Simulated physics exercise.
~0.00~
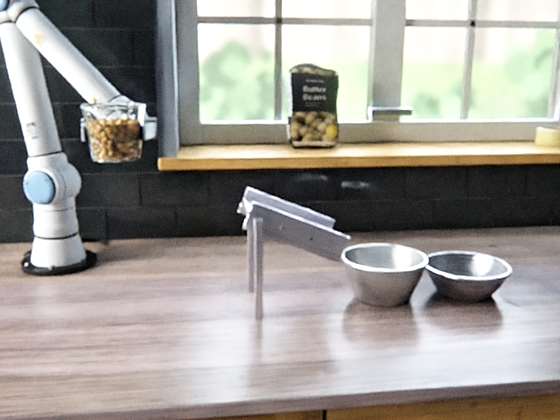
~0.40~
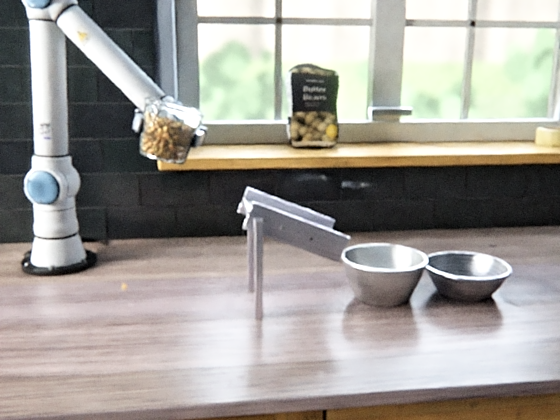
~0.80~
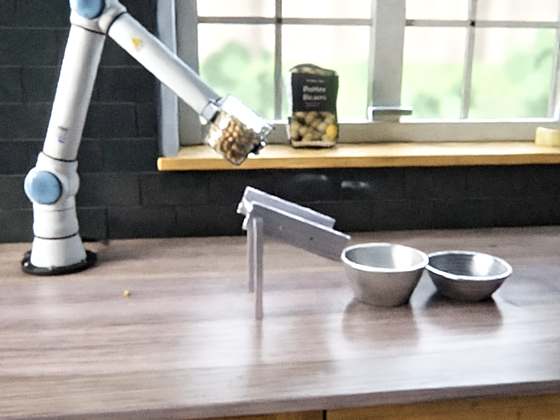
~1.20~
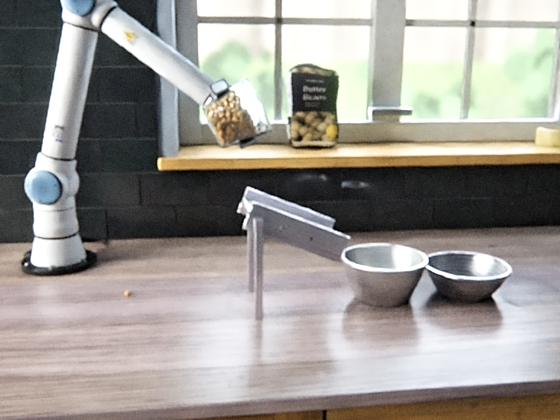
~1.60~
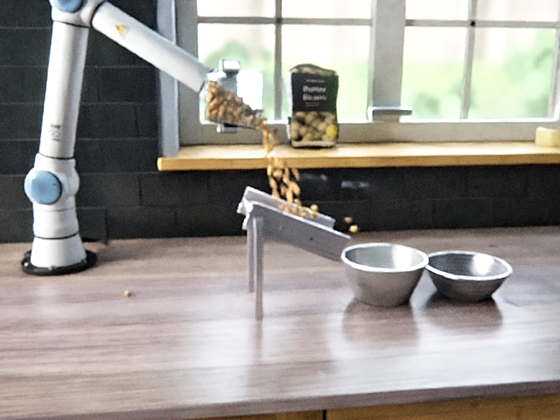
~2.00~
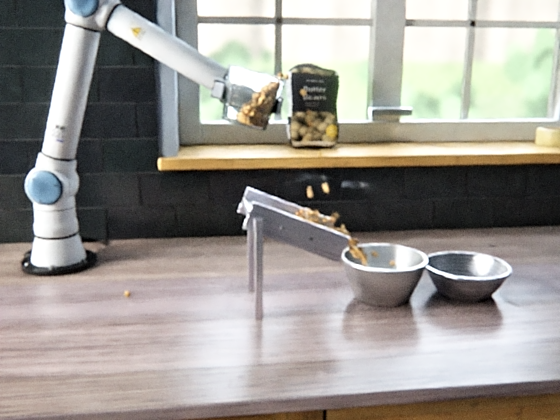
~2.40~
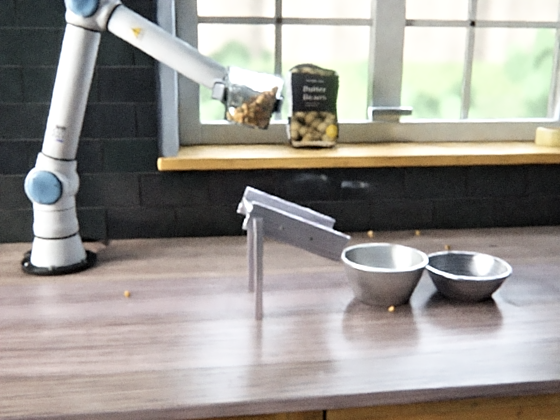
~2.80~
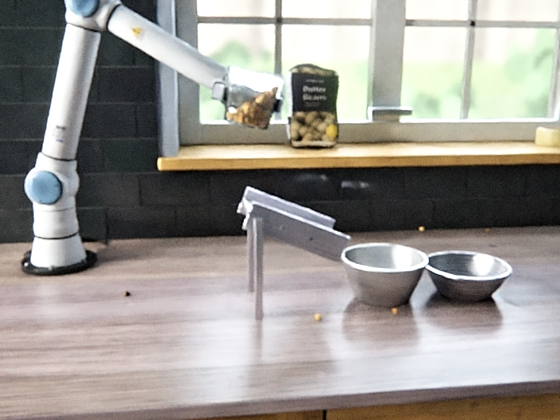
At first, a robot arm on the left holds a clear cup of dried chickpeas above a wooden counter, where a sloping chute leads toward two metal bowls. The arm swings the cup to the right, tilting it as it goes, and a stray piece lands on the counter. It then tips the cup further onto its side, and chickpeas pour onto the chute. As they slide into the nearer bowl, the arm moves right and turns the cup back up, keeping many inside. Finally the arm holds still, the chute is clear, and a few chickpeas lie scattered around the bowls.
